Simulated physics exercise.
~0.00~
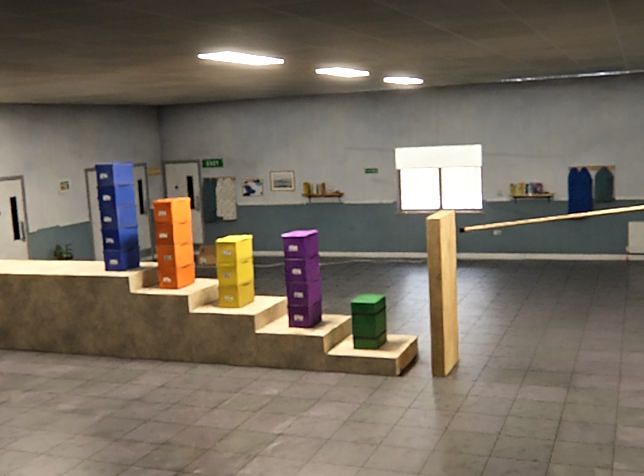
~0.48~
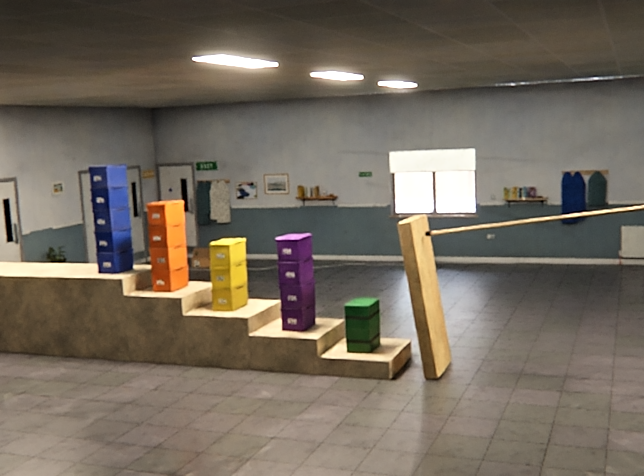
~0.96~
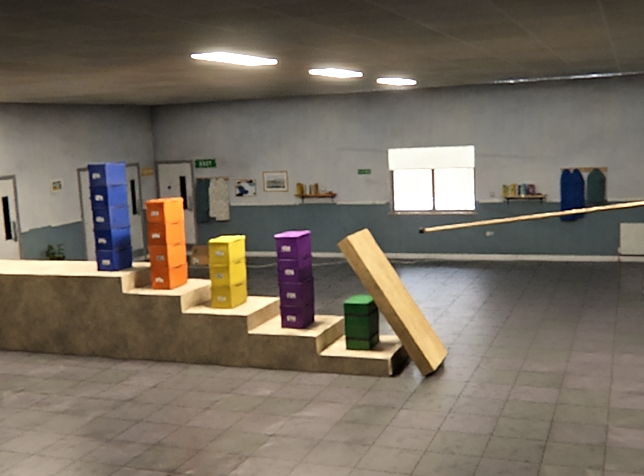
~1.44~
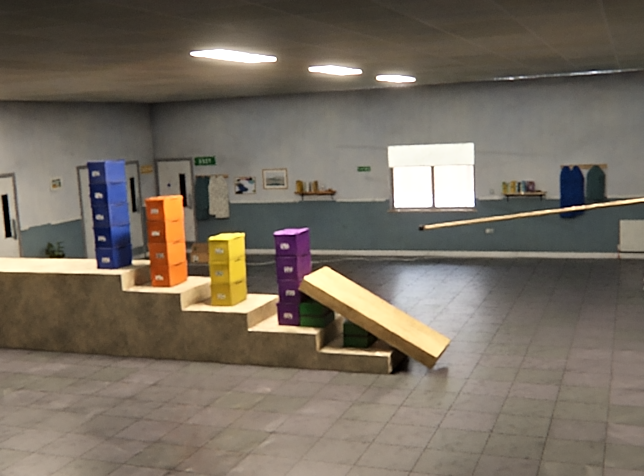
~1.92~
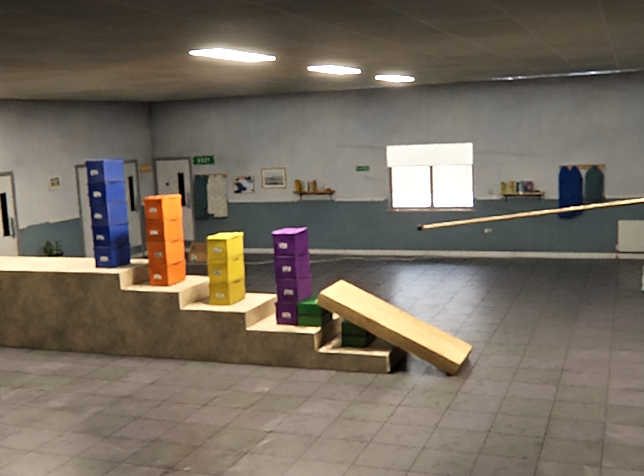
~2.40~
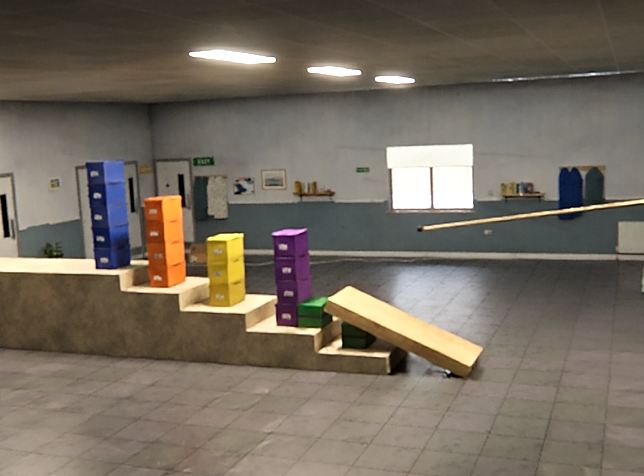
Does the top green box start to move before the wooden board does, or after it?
The top green box starts to move after the wooden board does. The board is already leaning over while the green box is still in its place, and the box shifts left only later.
The footage shows a pole tipping a wooden board toward stacks of coloured boxes on rising steps; the board knocks the top of the green stack against the purple one, then slides back and rests slanted on the lowest step, the other stacks still standing.
